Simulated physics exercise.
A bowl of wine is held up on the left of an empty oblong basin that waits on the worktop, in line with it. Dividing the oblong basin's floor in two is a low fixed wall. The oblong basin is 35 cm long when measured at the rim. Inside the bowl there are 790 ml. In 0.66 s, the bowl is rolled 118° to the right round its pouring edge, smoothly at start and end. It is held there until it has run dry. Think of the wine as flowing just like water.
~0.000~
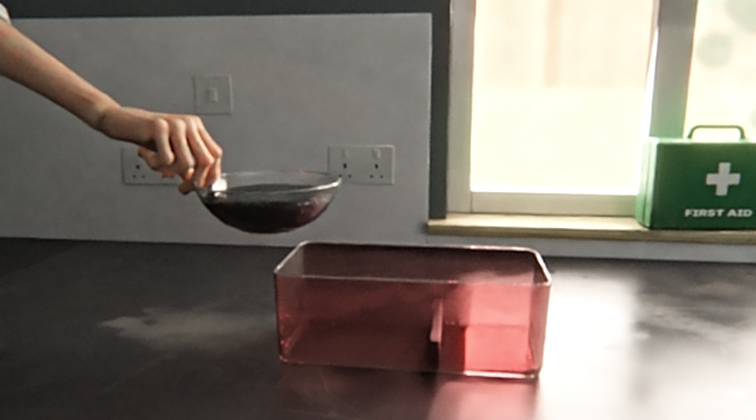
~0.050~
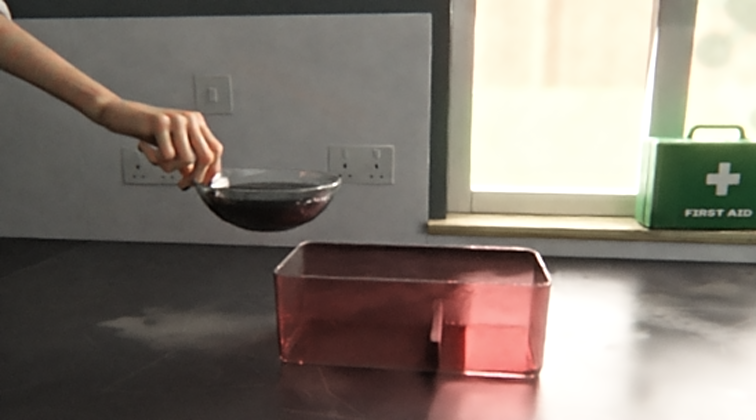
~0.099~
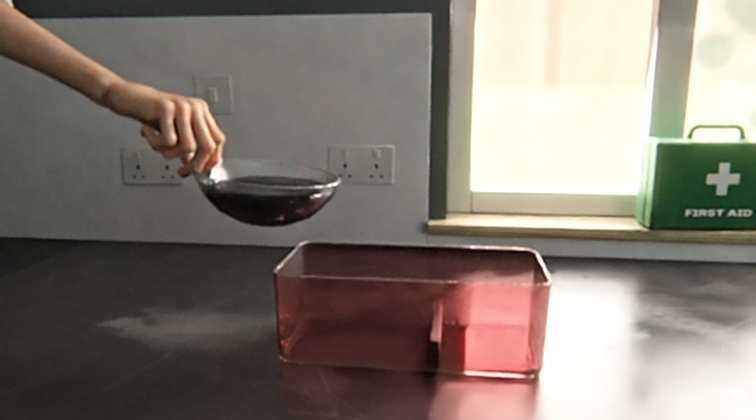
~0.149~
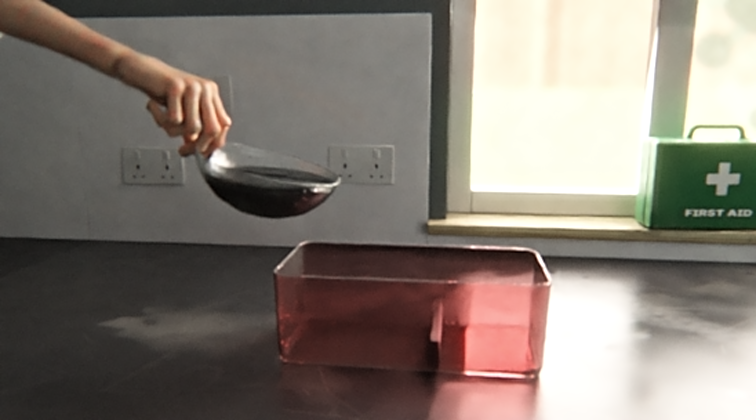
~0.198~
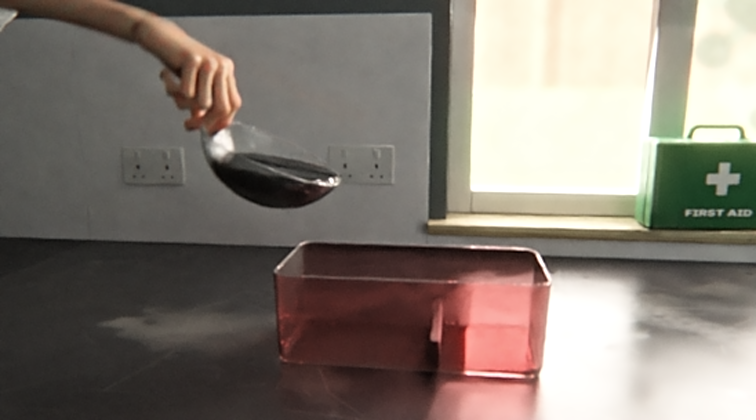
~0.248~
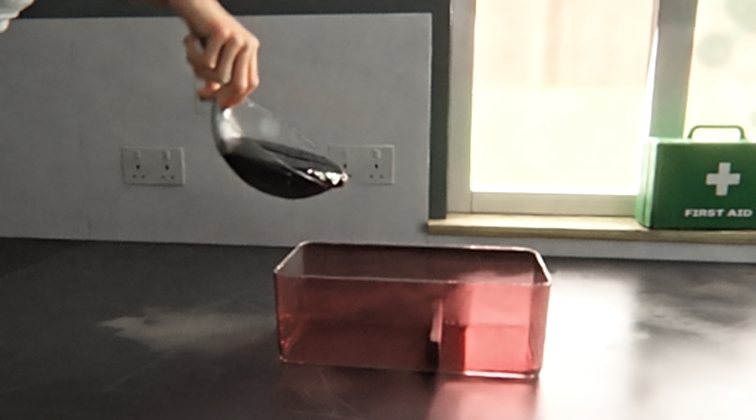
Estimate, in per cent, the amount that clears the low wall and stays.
Roughly 32 percent.
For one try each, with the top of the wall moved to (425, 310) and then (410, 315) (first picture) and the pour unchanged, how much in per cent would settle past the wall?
55 in a hundred, followed by 60 in a hundred.
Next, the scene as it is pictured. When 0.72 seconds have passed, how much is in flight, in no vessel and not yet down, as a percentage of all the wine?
Estimated airborne part: Roughly 7 per cent.
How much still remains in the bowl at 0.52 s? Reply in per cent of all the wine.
About 2 per cent.
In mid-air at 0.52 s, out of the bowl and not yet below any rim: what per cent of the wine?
Some 66 % is the figure.
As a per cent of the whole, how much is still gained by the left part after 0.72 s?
I'd put it at some 5 percent.
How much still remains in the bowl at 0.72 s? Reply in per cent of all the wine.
About 0 percent.
By 0.52 s the tilt is 106° and 2 per cent is still to pour, 32 is left of the wall and 0 right of it.
By 0.72 s the tilt is 118° and 0 per cent is still to pour, 57 is left of the wall and 37 right of it.
By 0.93 s the tilt is 118° and 0 per cent is still to pour, 59 is left of the wall and 28 right of it.
By 1.16 s the tilt is 118° and 0 per cent is still to pour, 63 is left of the wall and 31 right of it.
At rest 62 per cent lies left of the wall, 32 right of it and 7 outside.
